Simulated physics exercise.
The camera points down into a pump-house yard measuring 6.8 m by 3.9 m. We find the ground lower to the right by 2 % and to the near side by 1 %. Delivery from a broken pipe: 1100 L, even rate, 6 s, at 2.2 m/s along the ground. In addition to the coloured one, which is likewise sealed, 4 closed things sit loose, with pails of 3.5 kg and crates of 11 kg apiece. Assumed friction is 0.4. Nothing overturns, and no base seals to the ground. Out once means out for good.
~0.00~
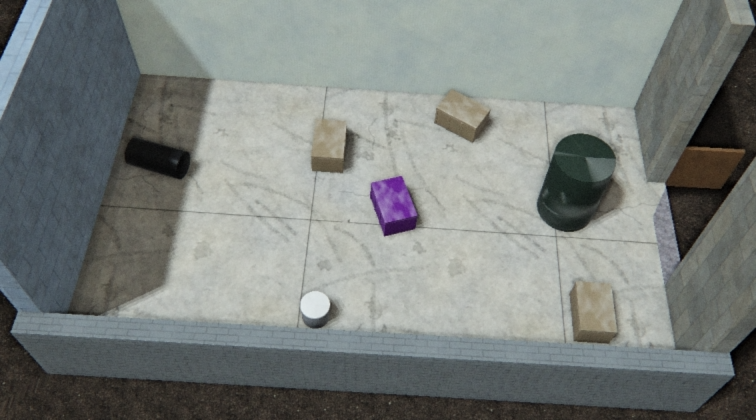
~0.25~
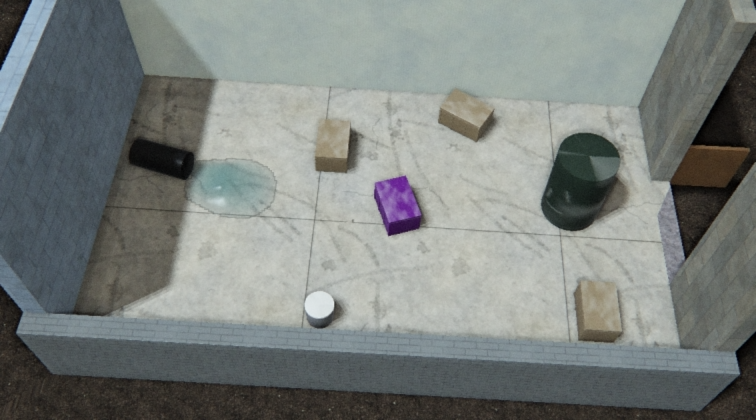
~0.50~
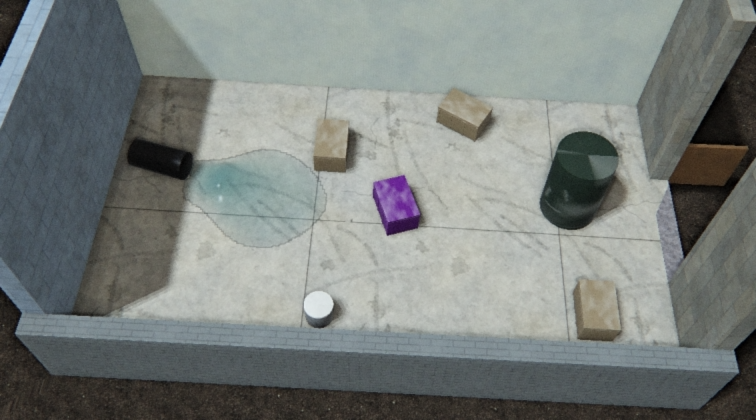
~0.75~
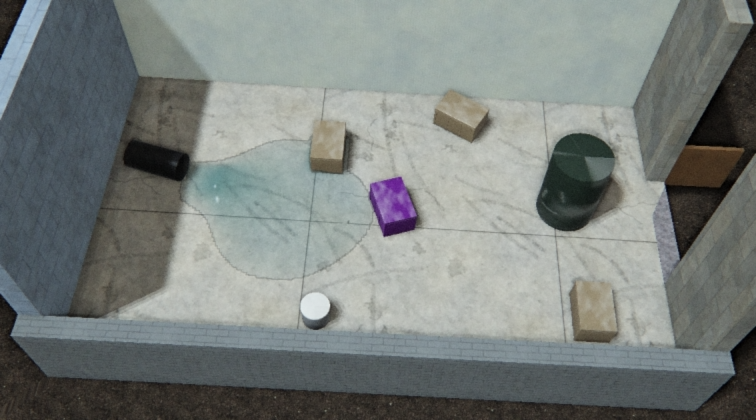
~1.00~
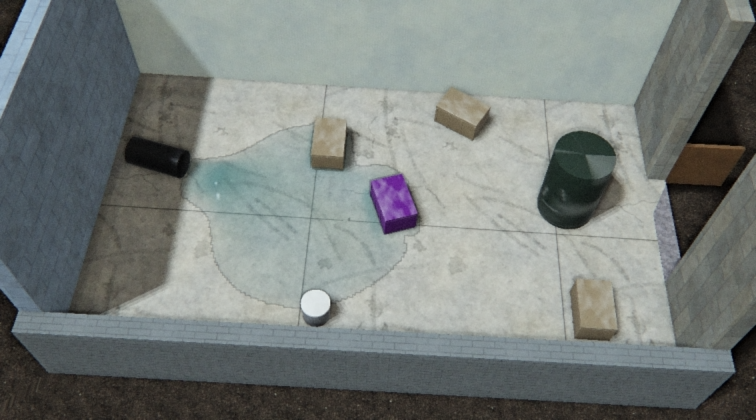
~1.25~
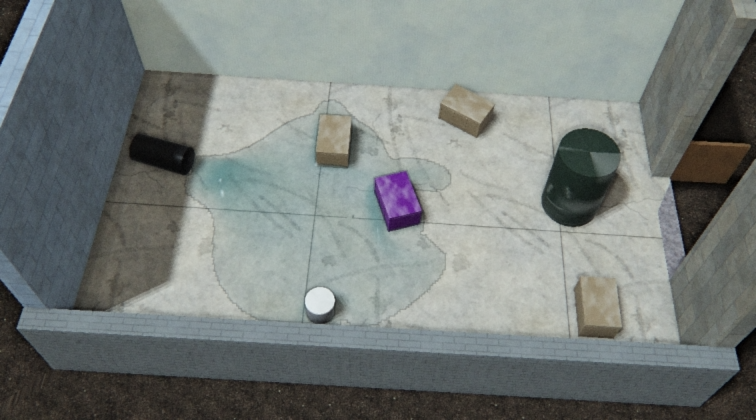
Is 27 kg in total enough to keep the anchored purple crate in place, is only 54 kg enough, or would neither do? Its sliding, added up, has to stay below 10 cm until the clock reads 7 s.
Only 54 kg.
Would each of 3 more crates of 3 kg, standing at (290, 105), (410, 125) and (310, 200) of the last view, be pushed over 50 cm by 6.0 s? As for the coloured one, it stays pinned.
Well, in turn it's inside that, then beyond that, and finally beyond that.
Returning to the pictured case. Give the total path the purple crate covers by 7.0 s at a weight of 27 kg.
Around 60 cm in total.
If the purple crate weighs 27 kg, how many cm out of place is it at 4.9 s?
Close to 60 centimetres.
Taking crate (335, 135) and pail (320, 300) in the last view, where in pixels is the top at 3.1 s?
Estimated pixels: (477, 118) and (464, 326).
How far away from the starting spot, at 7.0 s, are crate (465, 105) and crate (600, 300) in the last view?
Respectively, 200 cm and gone out.
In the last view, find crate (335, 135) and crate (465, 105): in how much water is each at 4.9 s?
6 and 7 cm.
After 1.8 s the purple crate would be 14 cm from its start with 27 kg and 0 cm from its start with 54 kg; 7 cm of water round it then.
After 3.1 s the purple crate would be 50 cm from its start with 27 kg and 0 cm from its start with 54 kg; 6 cm of water round it then.
After 4.9 s the purple crate would be 58 cm from its start with 27 kg and 0 cm from its start with 54 kg; 6 cm of water round it then.
After 7.0 s the purple crate would be 59 cm from its start with 27 kg and 0 cm from its start with 54 kg; 4 cm of water round it then.
